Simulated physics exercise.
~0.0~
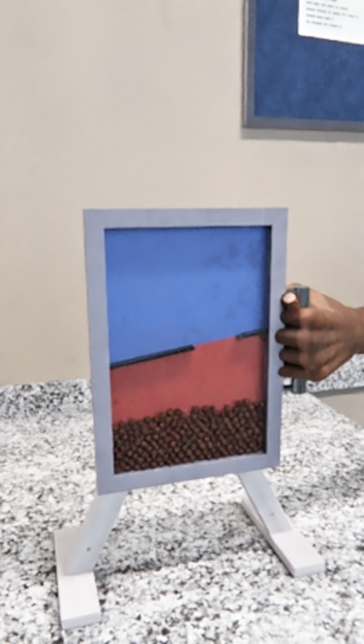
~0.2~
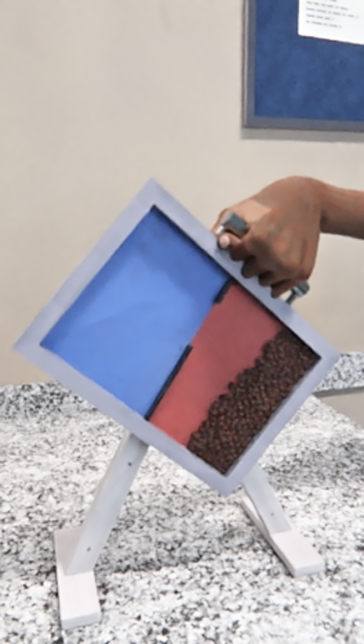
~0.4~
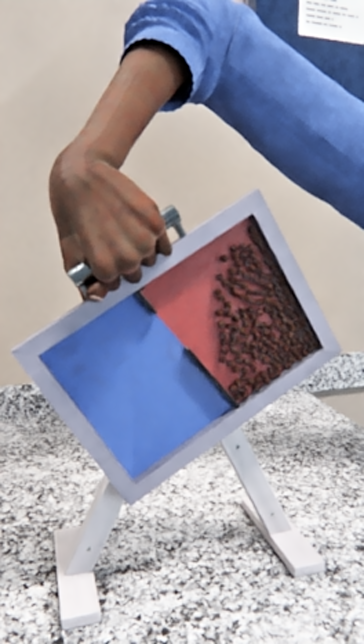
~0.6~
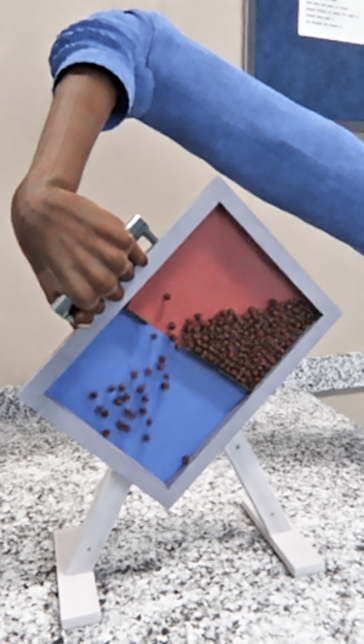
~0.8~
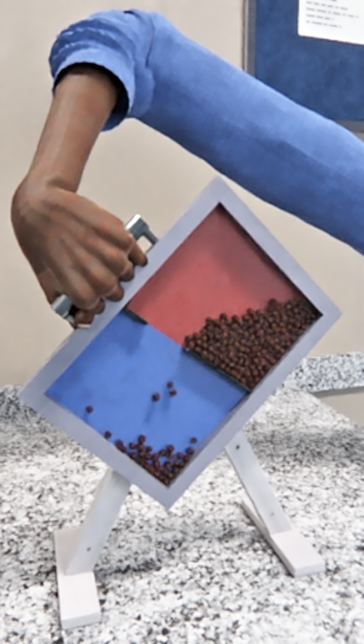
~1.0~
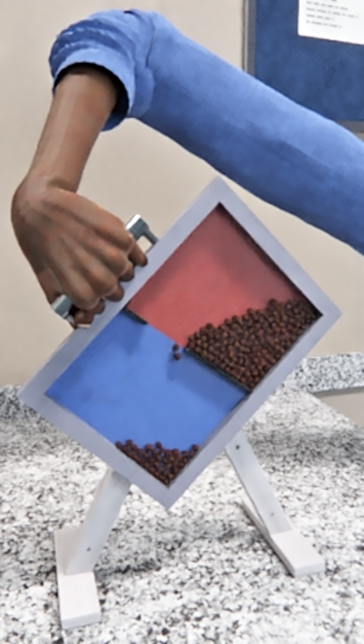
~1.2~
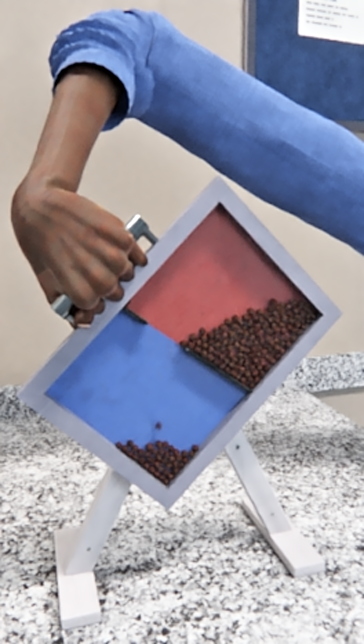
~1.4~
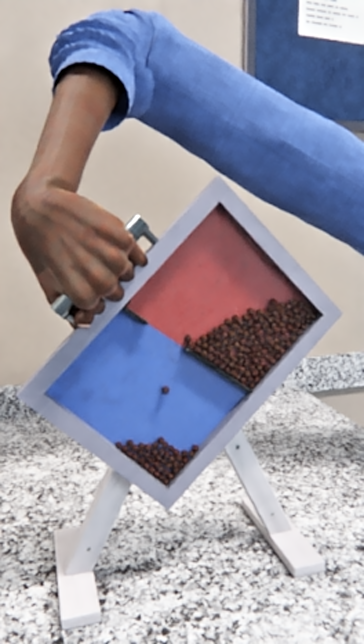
A hand turns a framed box anticlockwise, and some dark beads spill from red into blue.
